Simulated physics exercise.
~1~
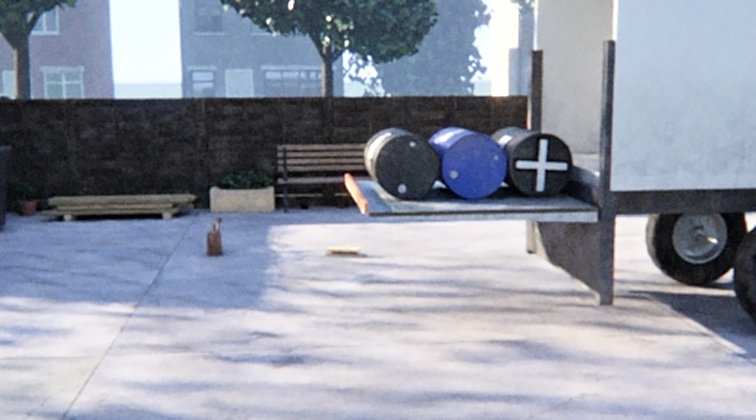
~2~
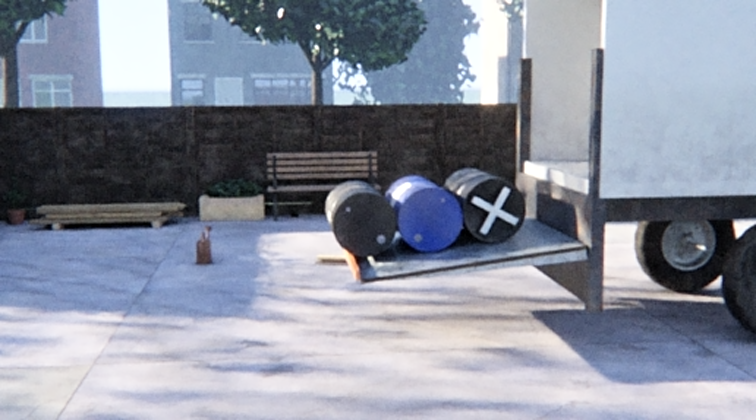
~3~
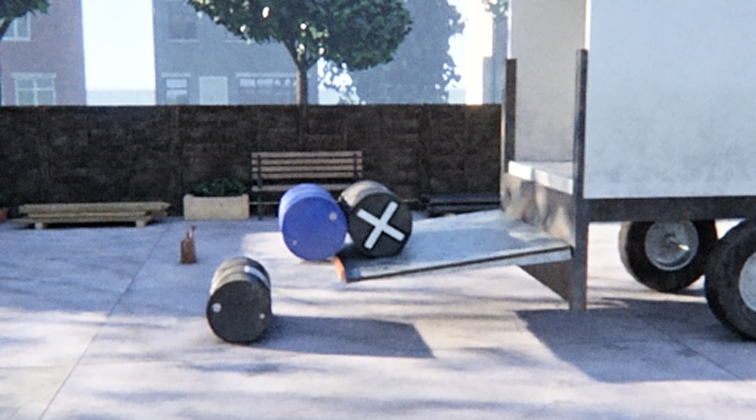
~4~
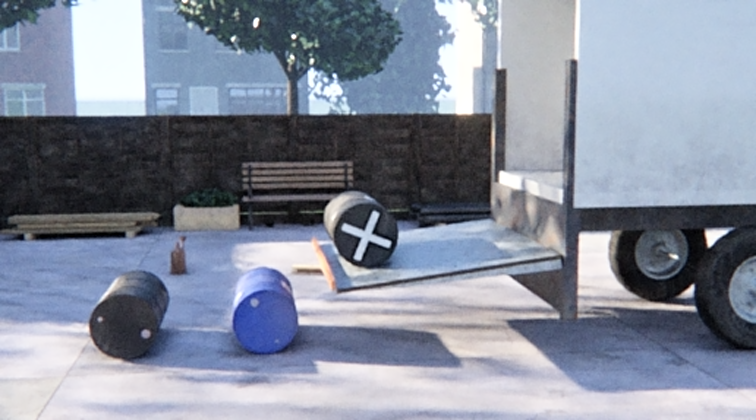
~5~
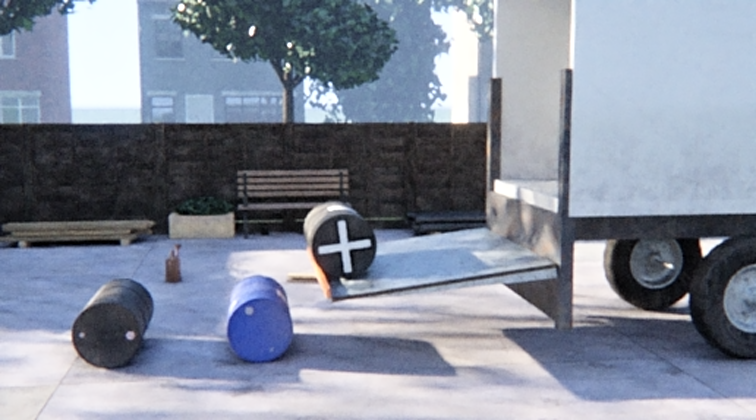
In a sunlit paved yard with a dark wall, a bench and trees behind, a white lorry stands at the right, seen from the side. Three drums lie end-on on its raised tail-lift, a black one at the left, a blue one in the middle and a dark one marked with a white cross. The lift lowers a little and tilts down to the left, and the drums roll that way. The black drum drops off first, then the blue one follows. Both end on the ground at the left, while the crossed drum stays near the lift's lower edge.
